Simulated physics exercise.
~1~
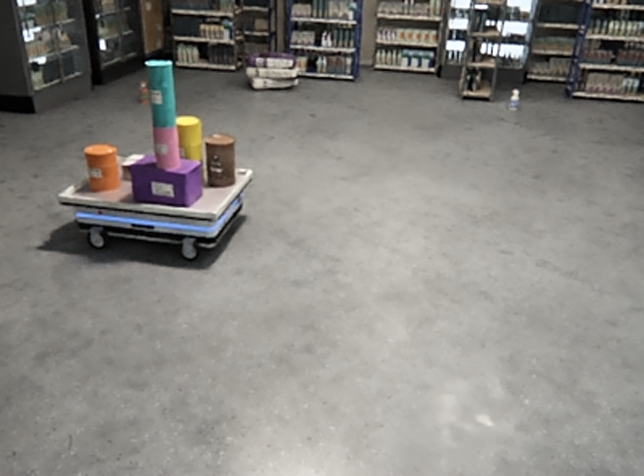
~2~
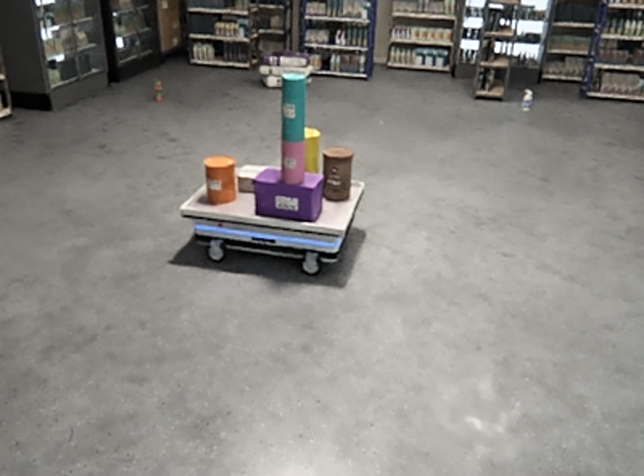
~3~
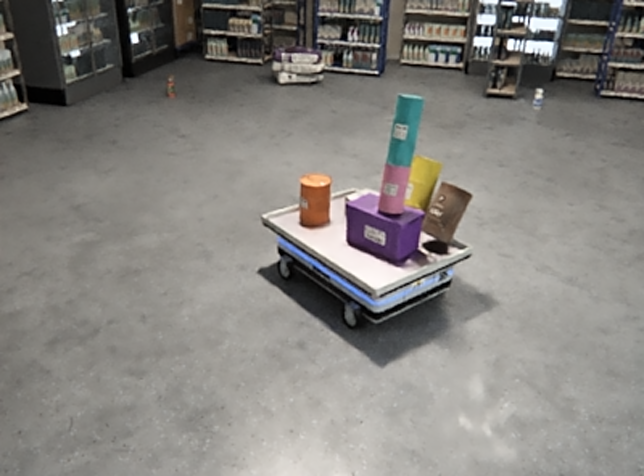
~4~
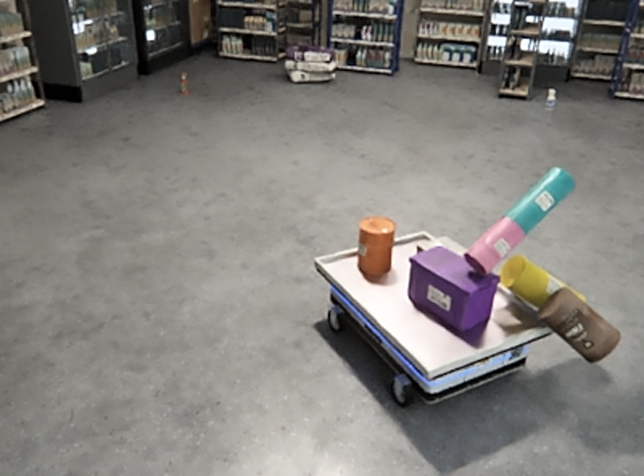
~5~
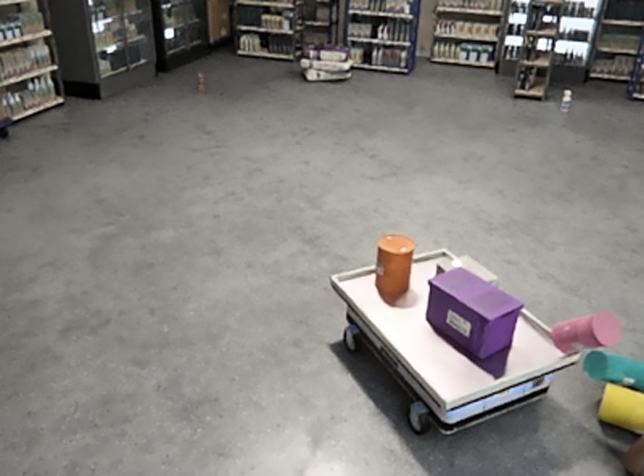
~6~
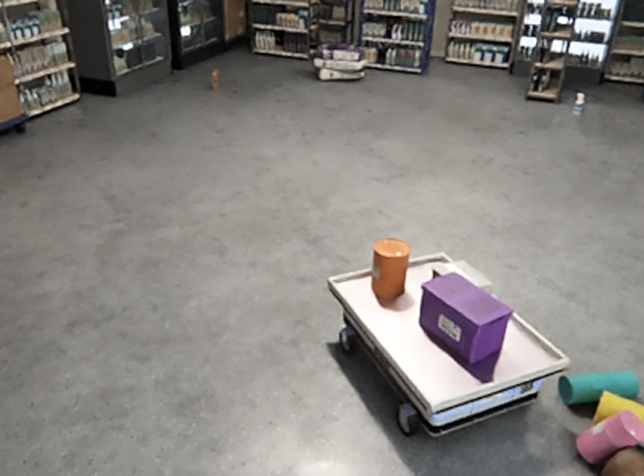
A low, flat cart rolls from the left across a grey shop floor, seen from slightly above, with stocked shelves along the back. It carries an orange canister, a white parcel, a purple tote, yellow and brown containers, and a turquoise canister stacked on a pink one. As the cart swings toward the lower right, the brown, yellow and stacked pieces tip outward. They tumble over the right edge, the pink canister following, and land on the floor. The cart comes to rest with the orange canister upright, the white parcel and the shifted purple tote still aboard, the fallen pieces lying beside it.
